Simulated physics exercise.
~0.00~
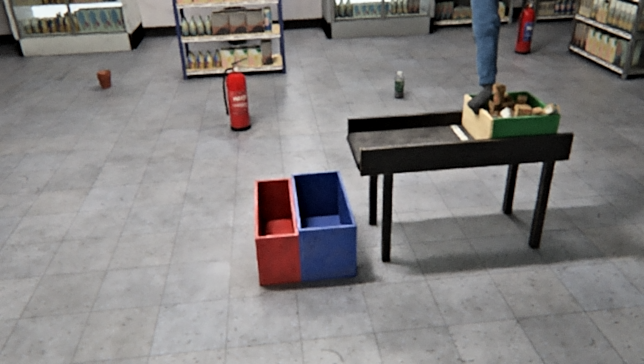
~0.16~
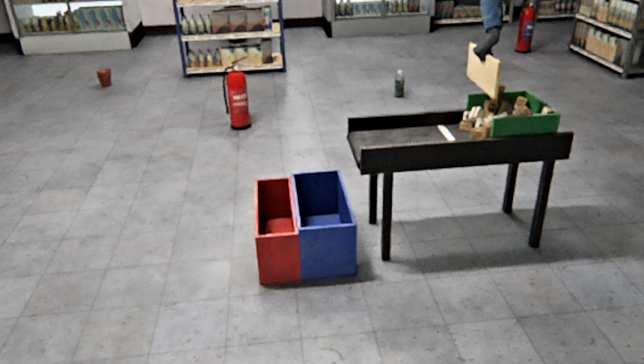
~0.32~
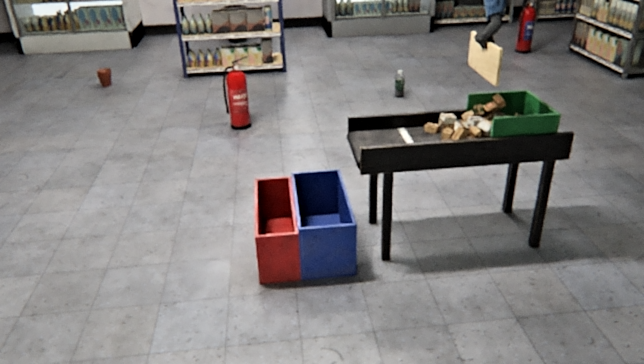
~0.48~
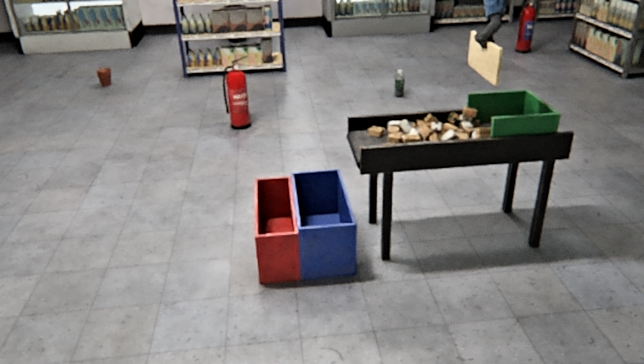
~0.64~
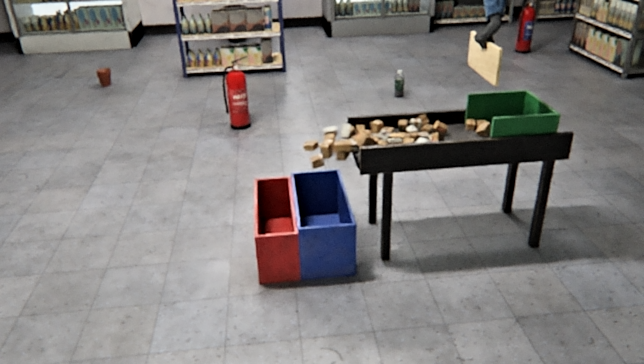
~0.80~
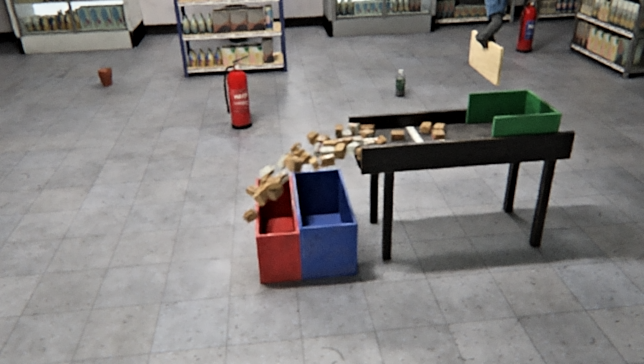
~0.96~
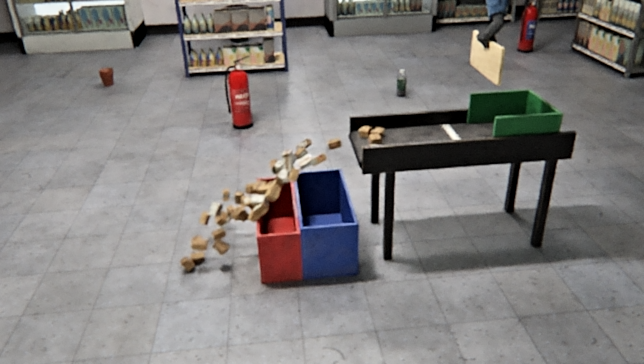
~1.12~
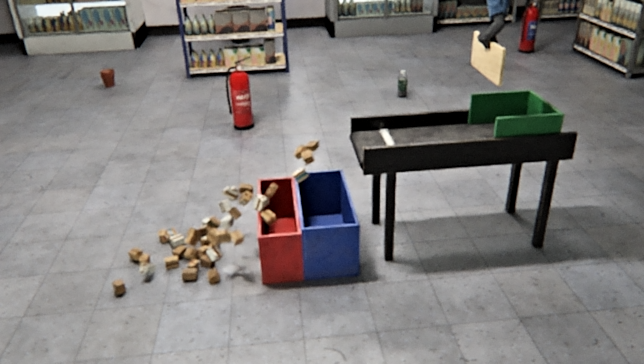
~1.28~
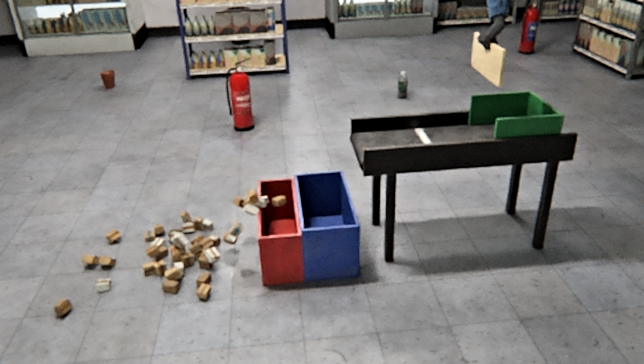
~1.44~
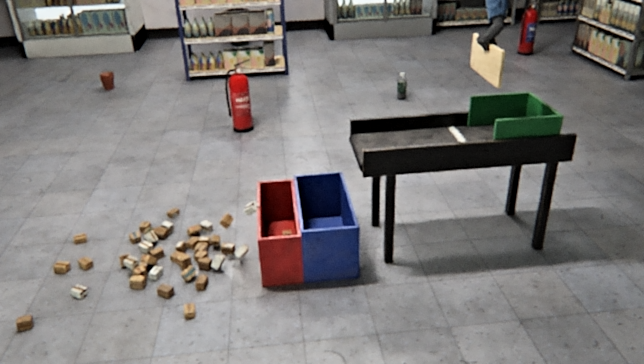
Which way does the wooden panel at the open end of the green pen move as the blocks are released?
The wooden panel moves up, lifted clear of the green pen by a gloved hand.
